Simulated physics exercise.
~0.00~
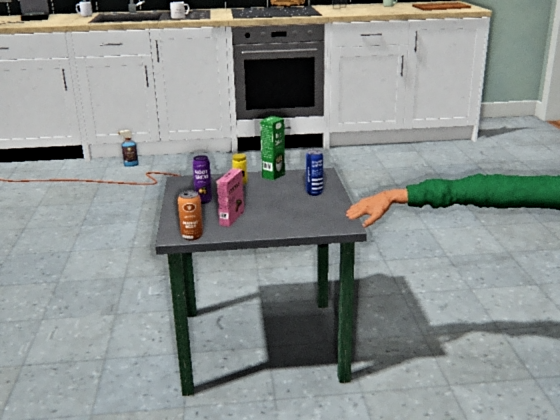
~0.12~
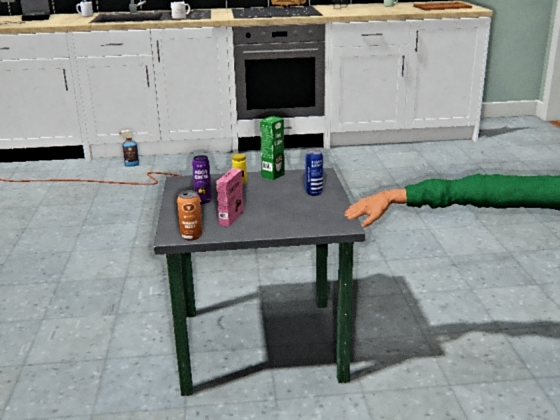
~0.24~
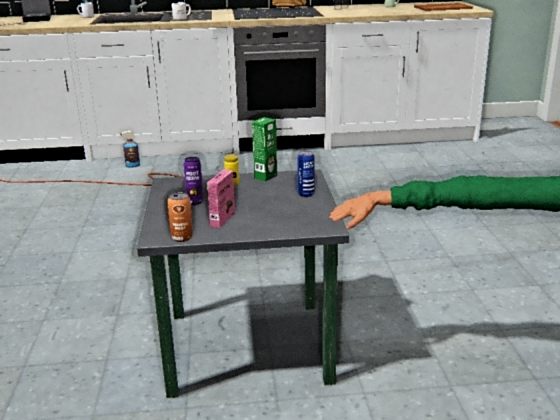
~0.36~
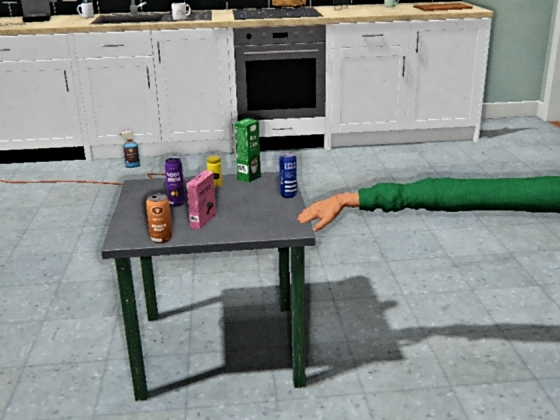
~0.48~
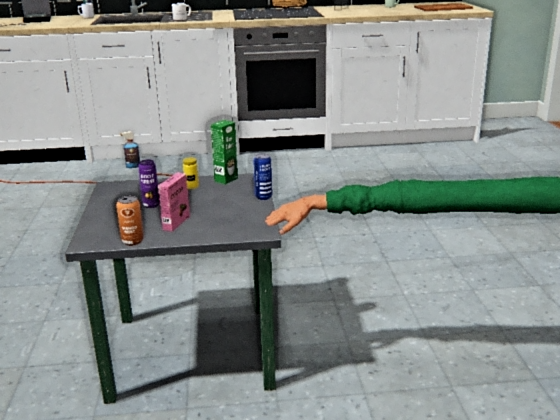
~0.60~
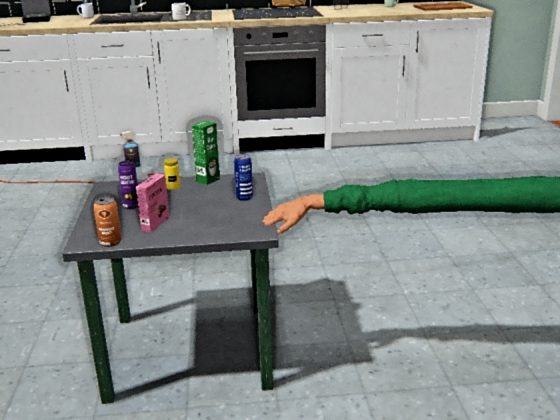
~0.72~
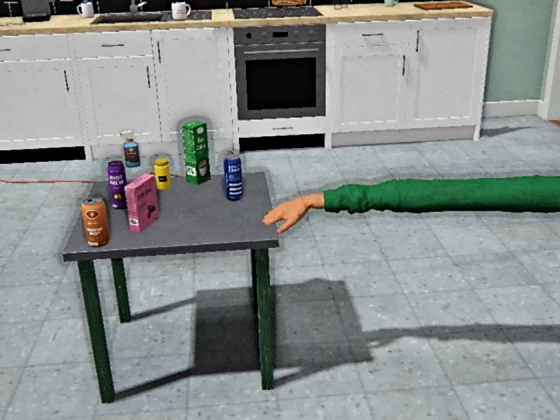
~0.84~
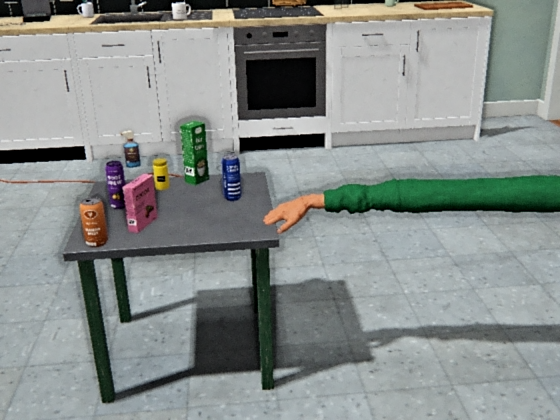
An arm in a green sleeve pushed a small grey table to the left across a kitchen floor, carrying its cans and cartons along; when the table stopped, they slid a little farther left and came to rest still upright on top.
